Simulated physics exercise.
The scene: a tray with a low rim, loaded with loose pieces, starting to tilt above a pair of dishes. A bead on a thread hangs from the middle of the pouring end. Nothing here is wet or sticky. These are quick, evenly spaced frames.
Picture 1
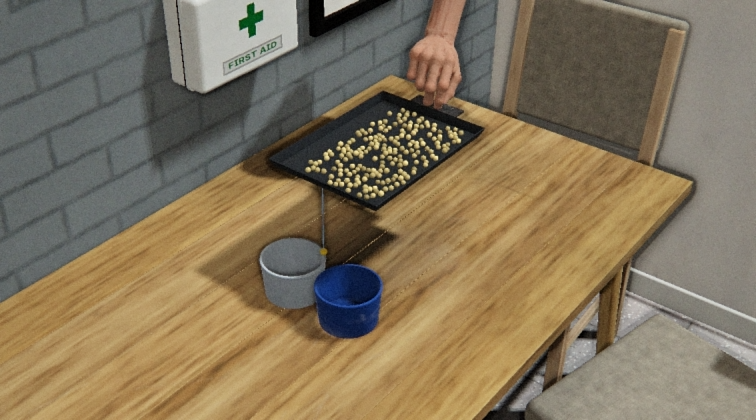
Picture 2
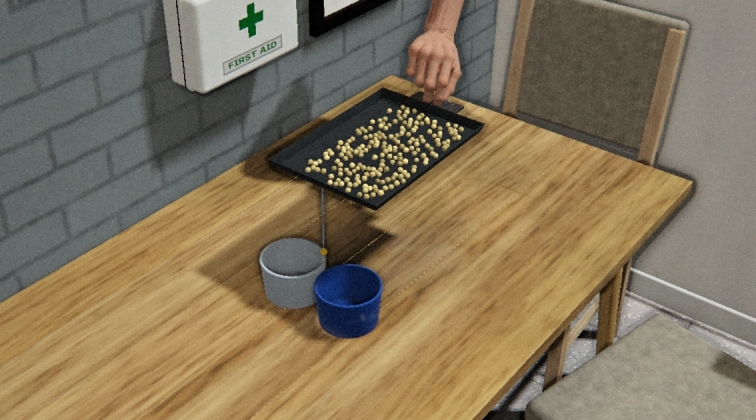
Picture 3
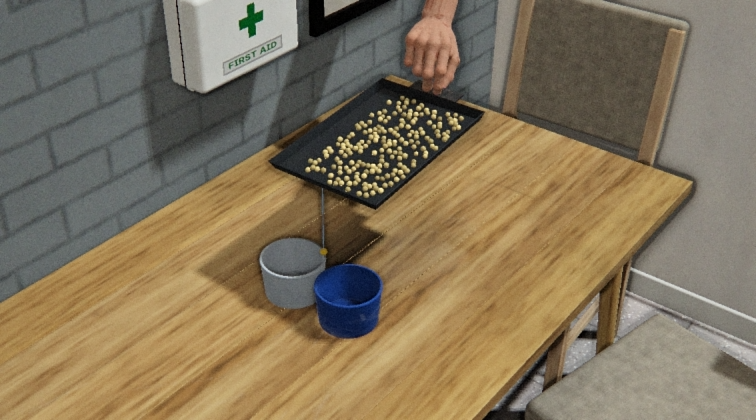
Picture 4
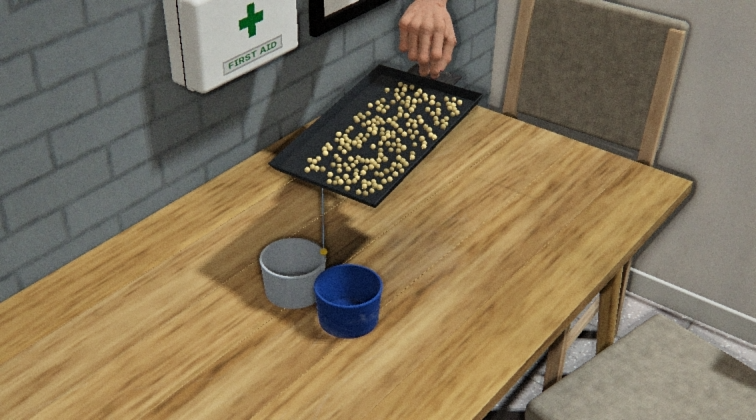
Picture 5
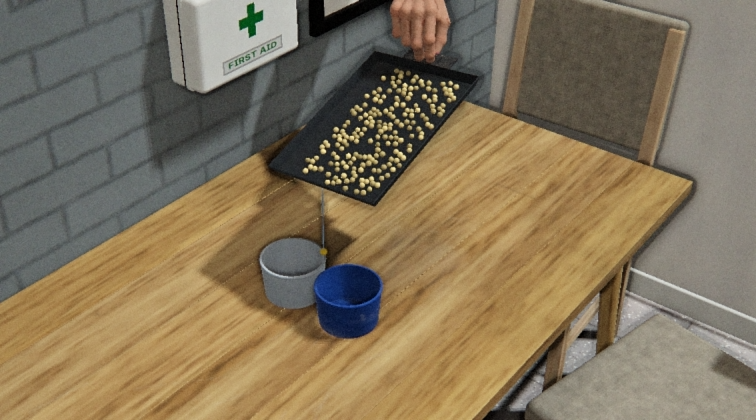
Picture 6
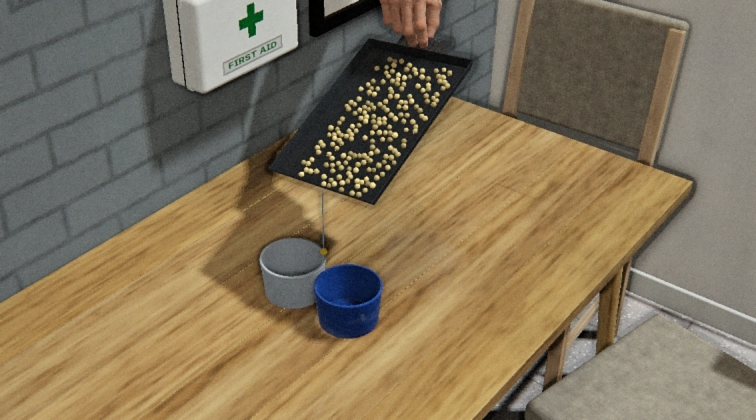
The clip shows a hand holding a dark tray of small, pale round pieces above a gray dish and a blue dish on a wooden table, then raising the far end so the tray slants increasingly steeply toward the dishes.
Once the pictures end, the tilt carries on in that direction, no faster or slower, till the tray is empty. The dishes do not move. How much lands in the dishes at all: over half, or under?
Together they catch under half.
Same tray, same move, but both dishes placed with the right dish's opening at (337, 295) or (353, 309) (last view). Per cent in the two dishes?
Roughly 40 per cent, and 20 per cent.
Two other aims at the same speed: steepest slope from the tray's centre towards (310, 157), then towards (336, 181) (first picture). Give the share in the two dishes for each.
First some 20, then 50 per cent.
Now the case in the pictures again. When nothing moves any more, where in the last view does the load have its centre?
Near (264, 292).
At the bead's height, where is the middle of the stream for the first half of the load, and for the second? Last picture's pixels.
First near (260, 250), later near (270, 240).
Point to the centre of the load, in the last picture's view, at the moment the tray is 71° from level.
Near (289, 187).
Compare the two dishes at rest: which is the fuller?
That is left.
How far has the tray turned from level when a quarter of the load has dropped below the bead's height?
At about 80°.
Soon after the last picture, tray tipped steeply; about half on the tray; a stray few in the left dish; about a third in the air.
A little later, tray tipped past a quarter turn; a stray few in the right dish; about a third in the left dish; about two thirds outside both; a small part in the air.
Later still, tray tipped past a quarter turn; a stray few in the right dish; about a third in the left dish; about two thirds outside both.
At rest, tray tipped past a quarter turn; a stray few in the right dish; about a third in the left dish; about two thirds outside both.
